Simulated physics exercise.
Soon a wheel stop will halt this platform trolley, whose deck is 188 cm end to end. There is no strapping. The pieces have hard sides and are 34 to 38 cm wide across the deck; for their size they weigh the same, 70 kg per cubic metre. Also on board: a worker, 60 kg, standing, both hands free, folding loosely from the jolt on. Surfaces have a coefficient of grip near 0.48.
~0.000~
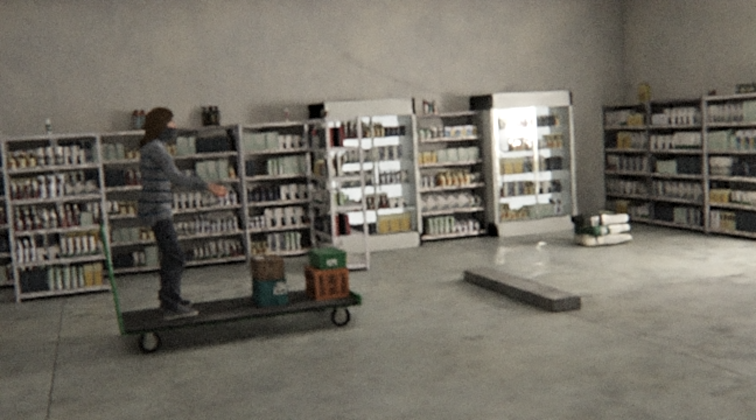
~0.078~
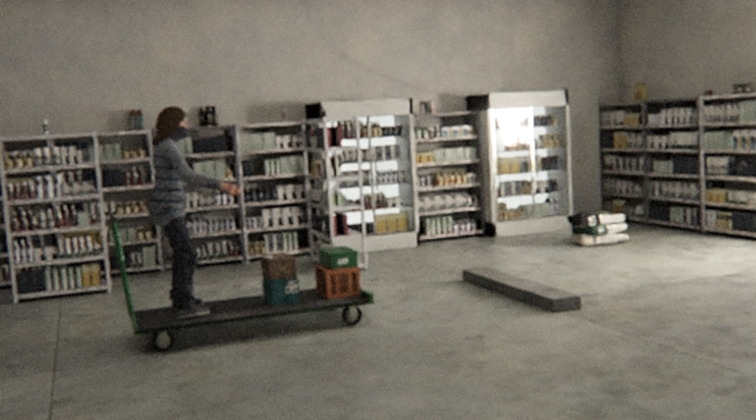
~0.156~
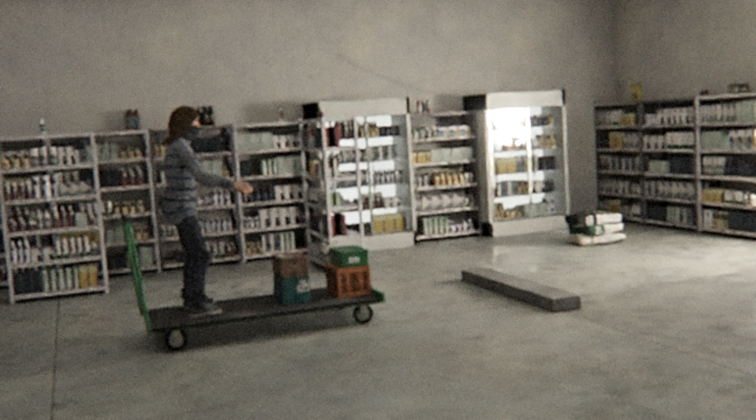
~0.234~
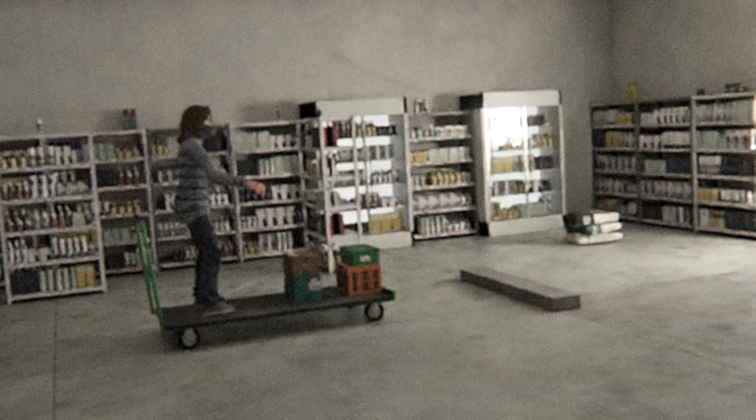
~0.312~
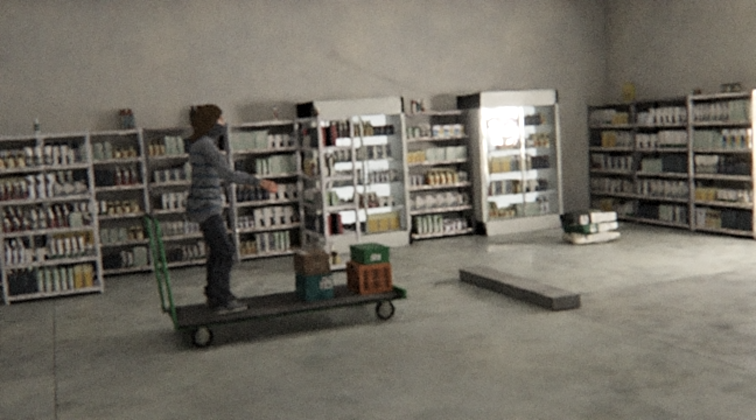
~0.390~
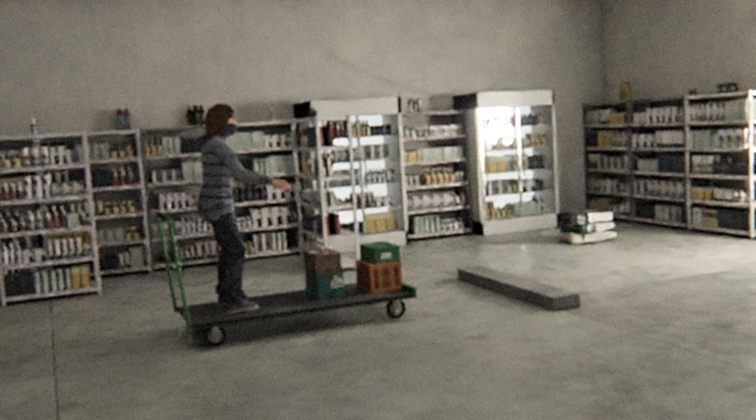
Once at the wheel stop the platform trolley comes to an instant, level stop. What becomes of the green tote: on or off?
Outcome: Over the edge.
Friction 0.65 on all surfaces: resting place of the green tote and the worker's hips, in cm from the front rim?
Then the green one ends up 60 cm beyond the rim while the hips stay 130 cm back from it.
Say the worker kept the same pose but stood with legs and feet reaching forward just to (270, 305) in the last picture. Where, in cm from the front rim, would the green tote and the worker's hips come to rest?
The green item goes over by 40 cm, but the hips stay 110 cm behind the front rim.
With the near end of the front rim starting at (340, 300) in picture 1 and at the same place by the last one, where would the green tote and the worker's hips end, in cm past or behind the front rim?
Rest points: Green at 70 cm past, hips at 120 cm behind.
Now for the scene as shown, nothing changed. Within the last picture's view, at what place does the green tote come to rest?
Roughly at (547, 280).
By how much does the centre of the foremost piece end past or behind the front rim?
Roughly 40 cm beyond the front rim.
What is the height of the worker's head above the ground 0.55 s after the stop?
Roughly 70 cm above the ground.
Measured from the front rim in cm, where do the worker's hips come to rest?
About 120 cm behind the rim.
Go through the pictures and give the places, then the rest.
In the first frame, green tote (327, 259), teal carton (269, 290), rim corner (360, 301); 161 cm still to roll.
In the second frame, green tote (338, 258), teal carton (281, 289), rim corner (372, 299); 152 cm still to roll.
In the third frame, green tote (349, 257), teal carton (292, 288), rim corner (383, 298); 142 cm still to roll.
In the fourth frame, green tote (359, 255), teal carton (303, 286), rim corner (394, 296); 132 cm still to roll.
In the fifth frame, green tote (370, 254), teal carton (314, 285), rim corner (405, 295); 122 cm still to roll.
In the sixth frame, green tote (380, 253), teal carton (325, 283), rim corner (416, 293); 112 cm still to roll. Speed about 1.3 m/s.
The wheels strike at 1.28 s.
After 1.53 s the green tote is 4 cm past the rim, tilted 25°, near (510, 240) in the last picture's view.
After 1.83 s the green tote is 29 cm past the rim, tilted 145°, near (534, 266) in the last picture's view.
After 2.28 s the green tote is 43 cm past the rim, tilted 180°, near (547, 280) in the last picture's view.
Final state at 3.8 s, past the rim, green tote; behind it, teal carton, brown parcel, orange crate and the worker's hips.
